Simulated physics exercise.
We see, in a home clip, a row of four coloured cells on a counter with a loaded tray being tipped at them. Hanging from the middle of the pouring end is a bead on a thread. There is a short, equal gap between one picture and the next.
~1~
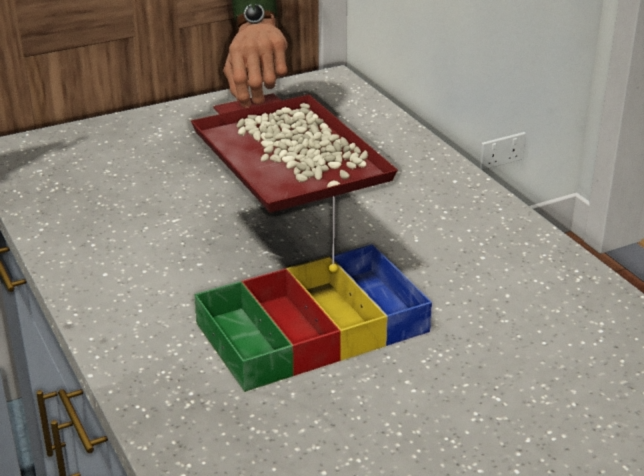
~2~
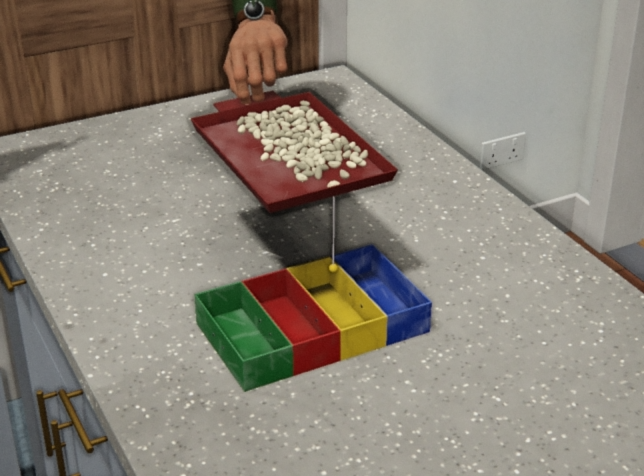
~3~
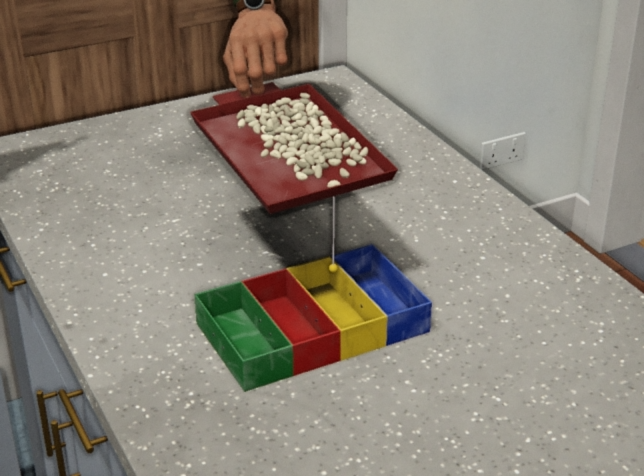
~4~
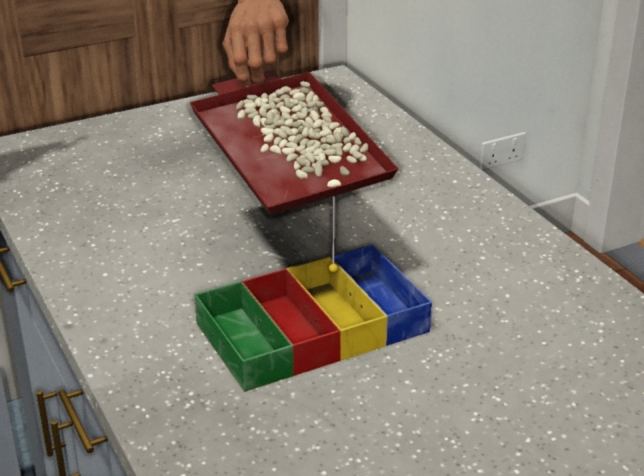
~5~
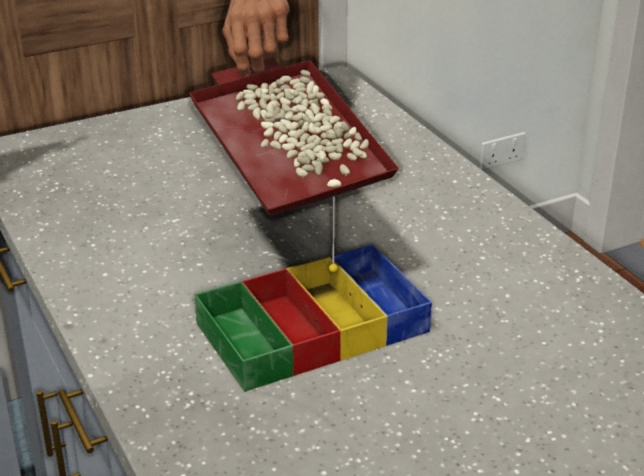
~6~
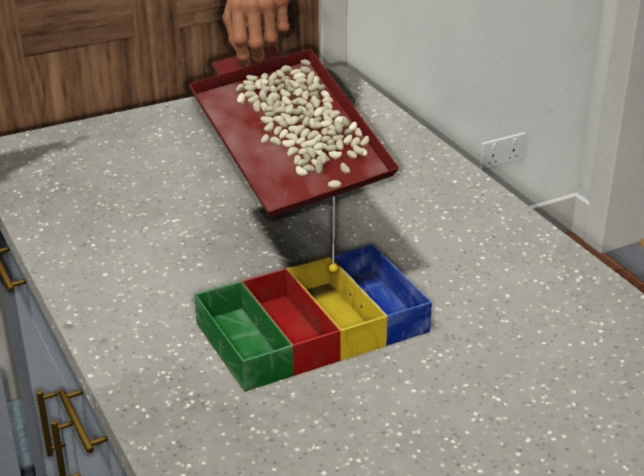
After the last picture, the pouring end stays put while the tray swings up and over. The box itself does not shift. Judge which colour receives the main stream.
Receiving the main stream: Red.
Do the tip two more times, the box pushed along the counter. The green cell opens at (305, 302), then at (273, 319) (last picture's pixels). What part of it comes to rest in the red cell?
20 per cent the first time, 50 per cent the second time.
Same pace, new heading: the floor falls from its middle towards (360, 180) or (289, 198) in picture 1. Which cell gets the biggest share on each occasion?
First try: The blue cell; second try: That red cell.
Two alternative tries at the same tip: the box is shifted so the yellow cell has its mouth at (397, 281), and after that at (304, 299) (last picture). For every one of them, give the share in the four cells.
About 80 % and 100 %.
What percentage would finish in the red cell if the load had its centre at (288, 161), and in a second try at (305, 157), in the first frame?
Close to 50 and close to 60 per cent.
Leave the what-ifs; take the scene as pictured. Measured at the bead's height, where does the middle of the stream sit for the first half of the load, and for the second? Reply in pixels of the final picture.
It passes near (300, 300) first and then near (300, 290).
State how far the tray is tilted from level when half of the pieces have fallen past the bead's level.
Near 95 degrees.
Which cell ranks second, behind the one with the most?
That one is the yellow cell.
Shortly afterwards, tray tipped steeply; the bulk on the tray; only a few in the red cell; only a few in the yellow cell; a little falling or outside the box.
Next, tray tipped right over; near a quarter on the tray; near a third in the red cell; near a quarter in the yellow cell; a little in the green cell; only a few in the blue cell; near a quarter falling or outside the box.
Some moments later, tray tipped past a quarter turn; near half in the red cell; near a quarter in the yellow cell; a little in the green cell; a little in the blue cell; only a few falling or outside the box.
In the end, tray tipped past a quarter turn; near half in the red cell; near a quarter in the yellow cell; a little in the green cell; a little in the blue cell; only a few outside the box.
